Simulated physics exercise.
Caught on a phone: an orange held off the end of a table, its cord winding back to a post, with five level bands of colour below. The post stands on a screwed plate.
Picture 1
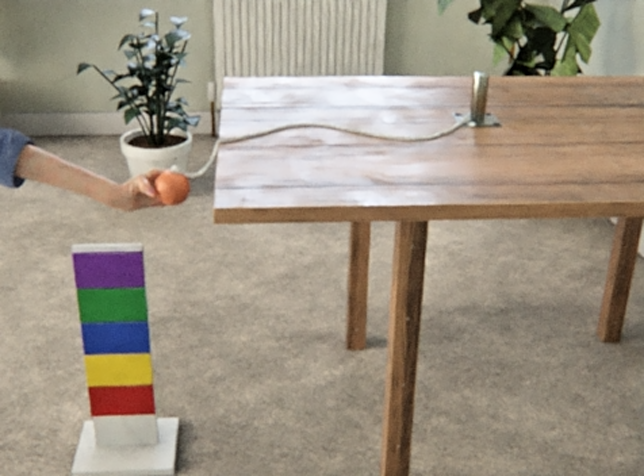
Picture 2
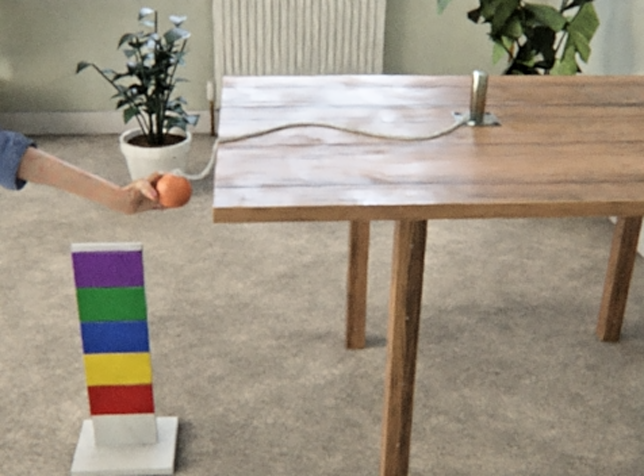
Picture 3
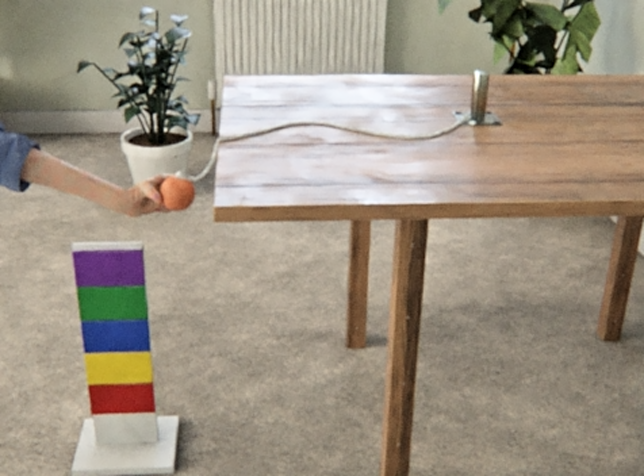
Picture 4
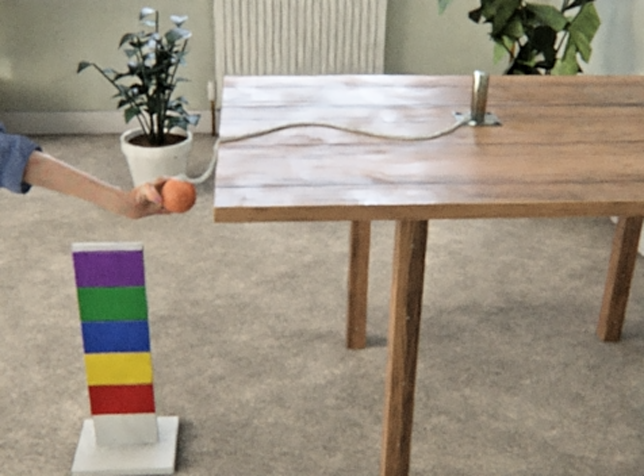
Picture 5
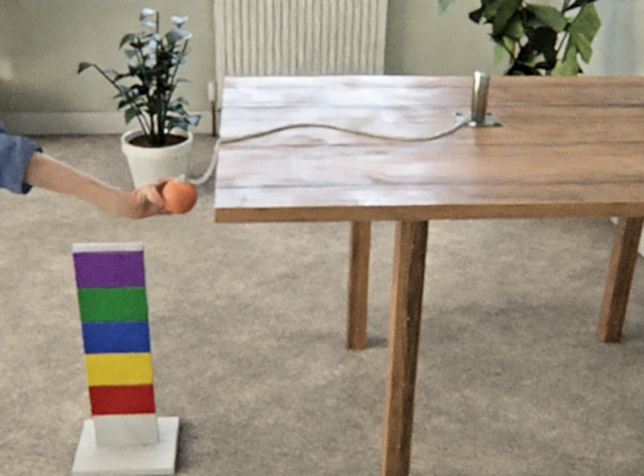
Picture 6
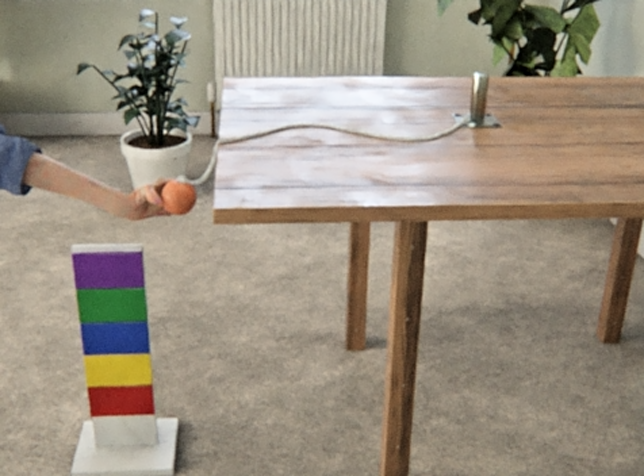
Beside a wooden table, a hand holding a corded orange ball shifts very slightly right.
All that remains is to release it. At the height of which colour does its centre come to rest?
Its centre hangs level with the purple band.
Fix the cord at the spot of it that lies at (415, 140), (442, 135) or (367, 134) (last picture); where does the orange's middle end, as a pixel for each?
In that order: (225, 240), (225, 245) and (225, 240).
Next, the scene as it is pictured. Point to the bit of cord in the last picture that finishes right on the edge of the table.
At (260, 134), roughly.
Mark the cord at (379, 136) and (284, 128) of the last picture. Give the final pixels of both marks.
The first at (350, 129), the second at (248, 137).
A little later, orange near (193, 261); level with purple.
Next, orange near (250, 249); level with purple.
Later still, orange near (227, 262); level with purple.
When it is over, orange near (225, 262); level with purple. Its middle rests at the purple band.
